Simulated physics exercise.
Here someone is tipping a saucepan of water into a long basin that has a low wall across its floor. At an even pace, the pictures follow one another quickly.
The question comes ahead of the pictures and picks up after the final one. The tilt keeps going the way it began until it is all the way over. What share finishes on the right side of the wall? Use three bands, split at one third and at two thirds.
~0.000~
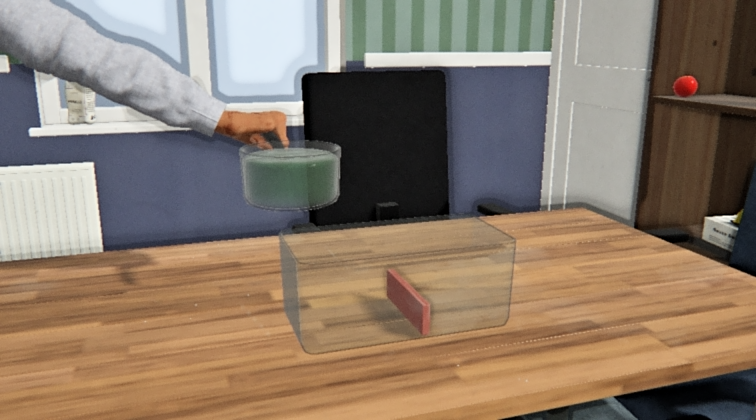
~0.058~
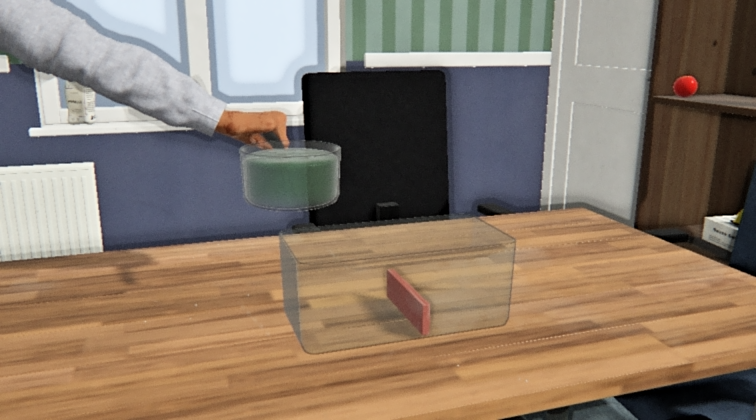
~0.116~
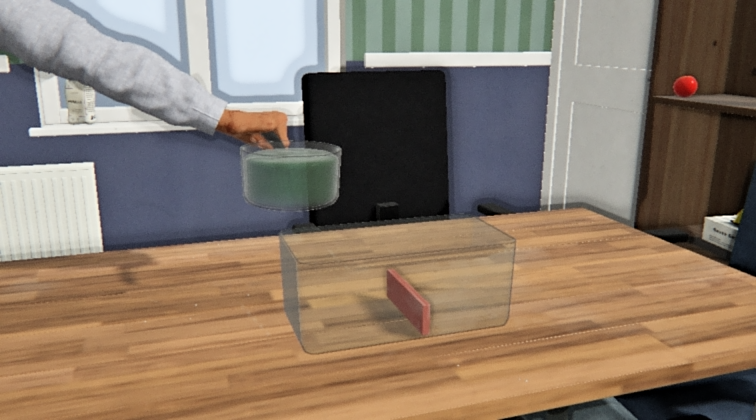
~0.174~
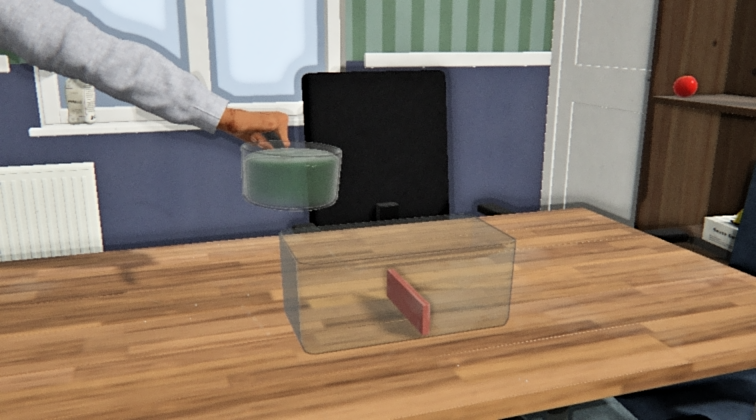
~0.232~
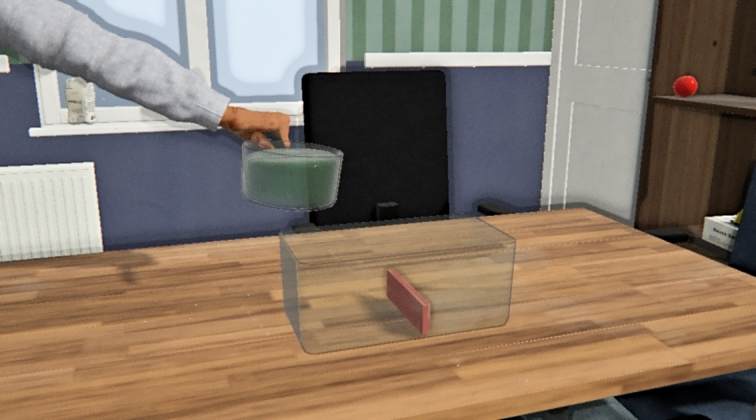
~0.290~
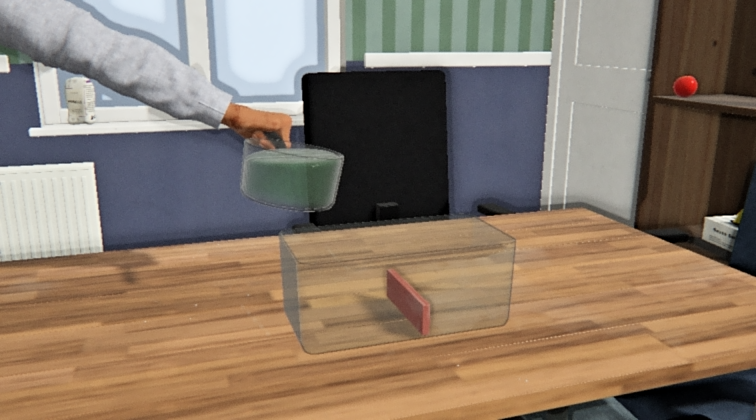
Under a third ends up there.
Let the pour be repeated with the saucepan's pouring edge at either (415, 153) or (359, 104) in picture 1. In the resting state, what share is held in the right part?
You'd get around 95 per cent and then around 60 per cent.
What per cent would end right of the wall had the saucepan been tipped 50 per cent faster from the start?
About 0 %.
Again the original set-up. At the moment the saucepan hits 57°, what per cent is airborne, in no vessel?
About 20 per cent.
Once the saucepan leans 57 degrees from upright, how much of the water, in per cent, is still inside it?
Still holding around 60 %, give or take.
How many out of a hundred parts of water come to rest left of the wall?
Around 100 percent.
A moment on, the saucepan is tipped part way and 62 per cent is still to pour, 15 is left of the wall and 0 right of it.
Next, the saucepan is tipped on its side and 16 per cent is still to pour, 75 is left of the wall and 1 right of it.
Then the saucepan is tipped on its side and 2 per cent is still to pour, 94 is left of the wall and 2 right of it.
Later the saucepan is tipped on its side and 0 per cent is still to pour, 97 is left of the wall and 2 right of it.
At rest 98 per cent lies left of the wall, 2 right of it and 0 outside.
